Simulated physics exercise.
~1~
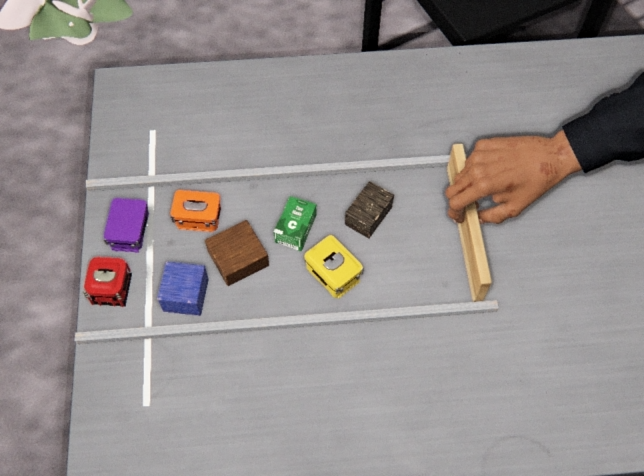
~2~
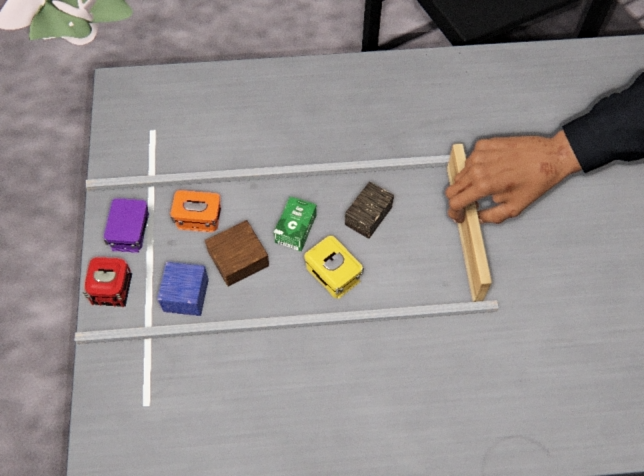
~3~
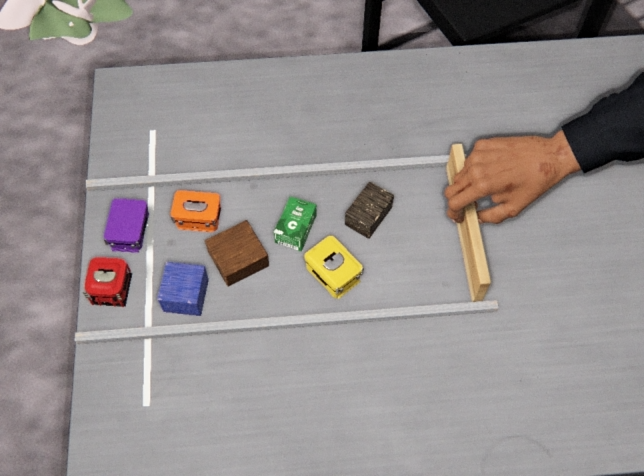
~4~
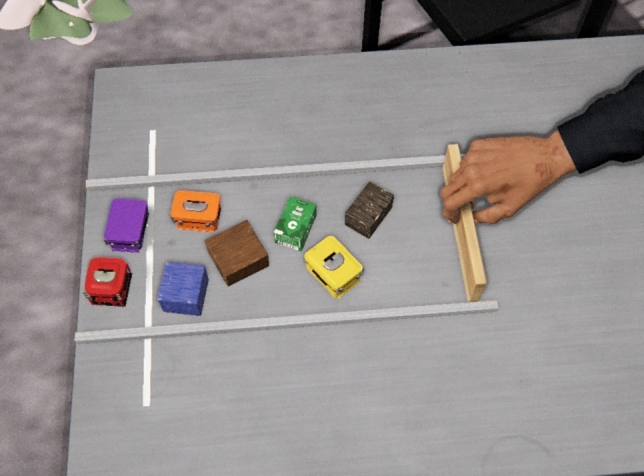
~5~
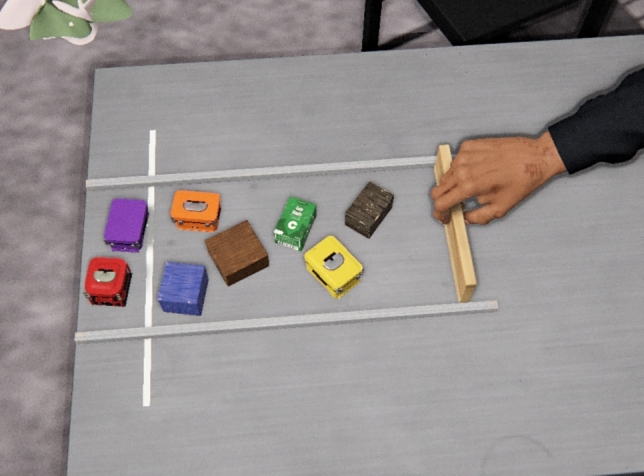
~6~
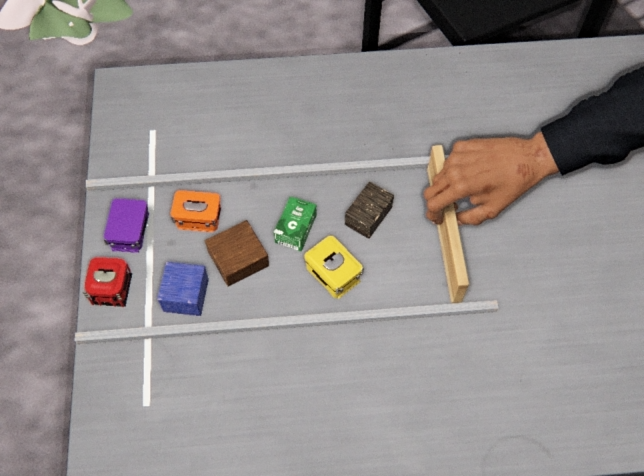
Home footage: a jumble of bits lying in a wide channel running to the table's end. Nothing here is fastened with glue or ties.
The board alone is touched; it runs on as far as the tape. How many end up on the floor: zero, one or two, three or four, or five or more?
The fallen count comes to three or four.
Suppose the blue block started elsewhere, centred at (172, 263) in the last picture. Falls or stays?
Here it goes off.
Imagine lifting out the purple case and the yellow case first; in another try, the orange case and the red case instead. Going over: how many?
1 for the first case, 1 for the second.
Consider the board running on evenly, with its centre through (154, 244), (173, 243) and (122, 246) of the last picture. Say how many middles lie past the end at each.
3; 2; 6.
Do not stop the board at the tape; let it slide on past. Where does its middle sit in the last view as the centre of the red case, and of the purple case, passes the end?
First it's close to (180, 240), next close to (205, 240).
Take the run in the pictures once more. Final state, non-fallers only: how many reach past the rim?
2 overhanging.
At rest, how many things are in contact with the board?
The answer is 2.
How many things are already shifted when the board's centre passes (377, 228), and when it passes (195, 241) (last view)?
By then 1, and 8.
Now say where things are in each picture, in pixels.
Red case (108, 282); purple case (128, 226); blue block (184, 289); board (468, 221); tape (150, 255), in the first picture.
Purple case (128, 226); brown block (237, 253), in the second picture.
Blue block (184, 289); yellow case (333, 268), in the third picture.
Red case (109, 282); orange case (197, 212), in the fourth picture.
Purple case (128, 226); board (454, 222), in the fifth picture.
Red case (109, 282); purple case (128, 226); blue block (184, 289); board (447, 223); tape (150, 255), in the sixth picture.
A little later, none off yet; red case at rest near (109, 282); purple case at rest near (128, 226); blue block at rest near (184, 289).
When it is over, the number that fall off is three or four; down, orange case, purple case and red case.
